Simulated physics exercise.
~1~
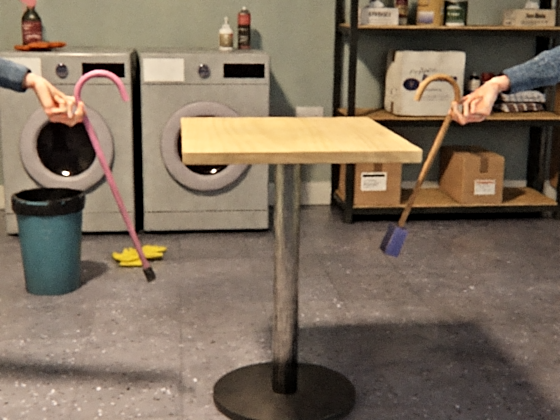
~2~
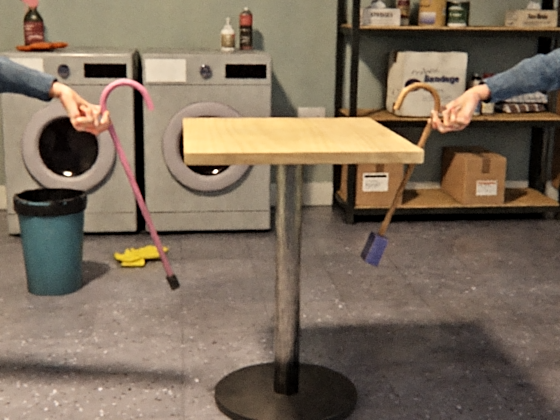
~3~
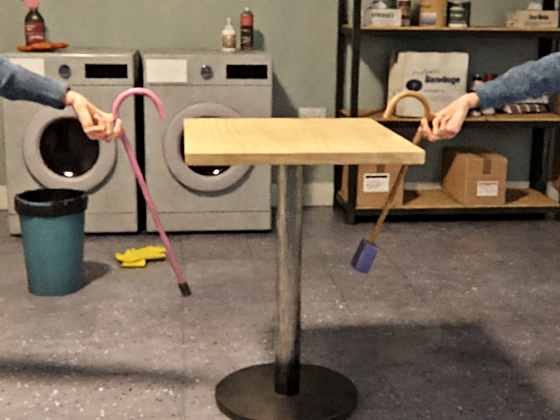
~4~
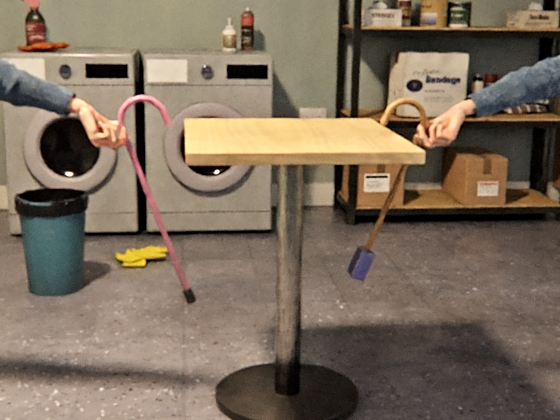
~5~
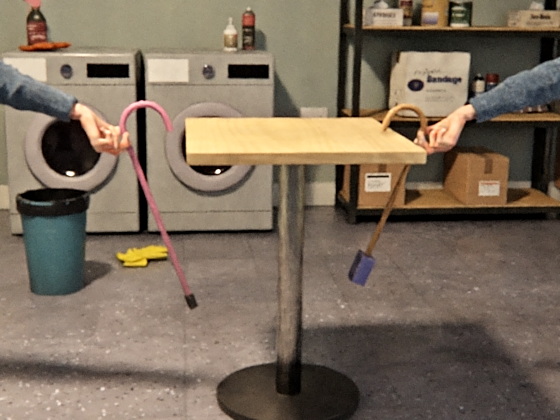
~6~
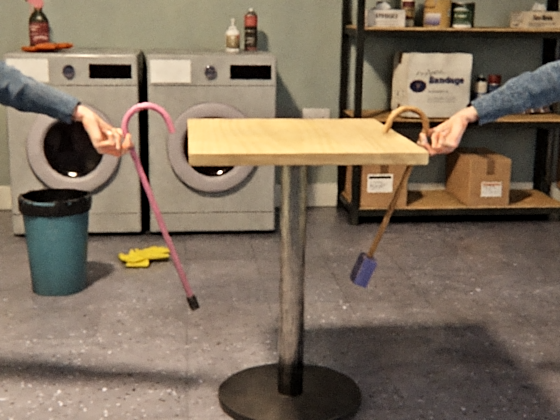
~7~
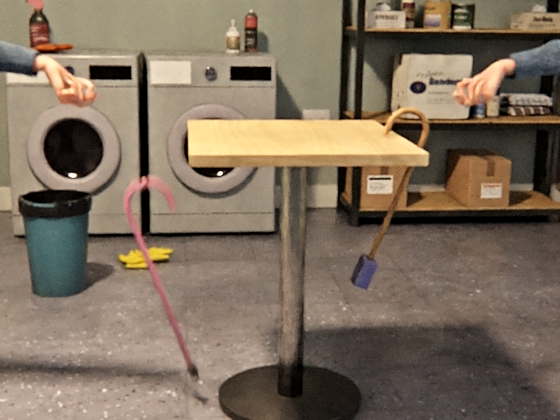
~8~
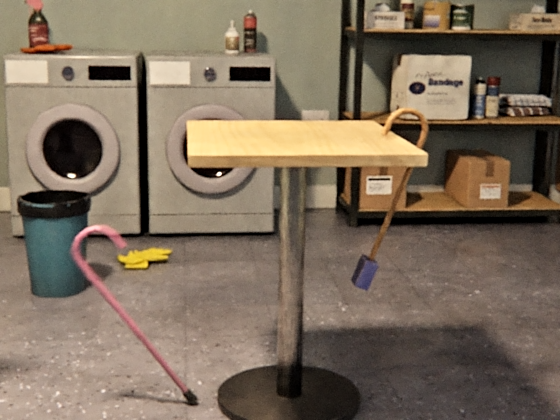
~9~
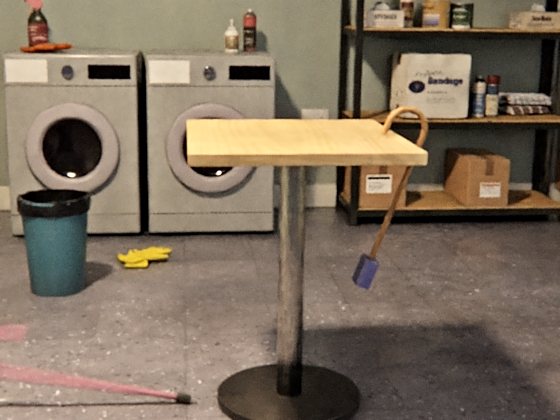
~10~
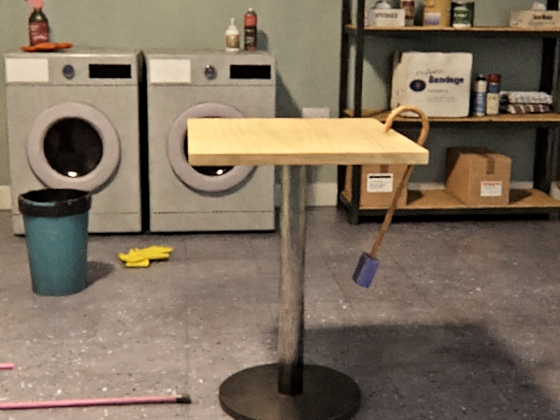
Two hands release canes at a table; the pink one falls, the brown one hangs.
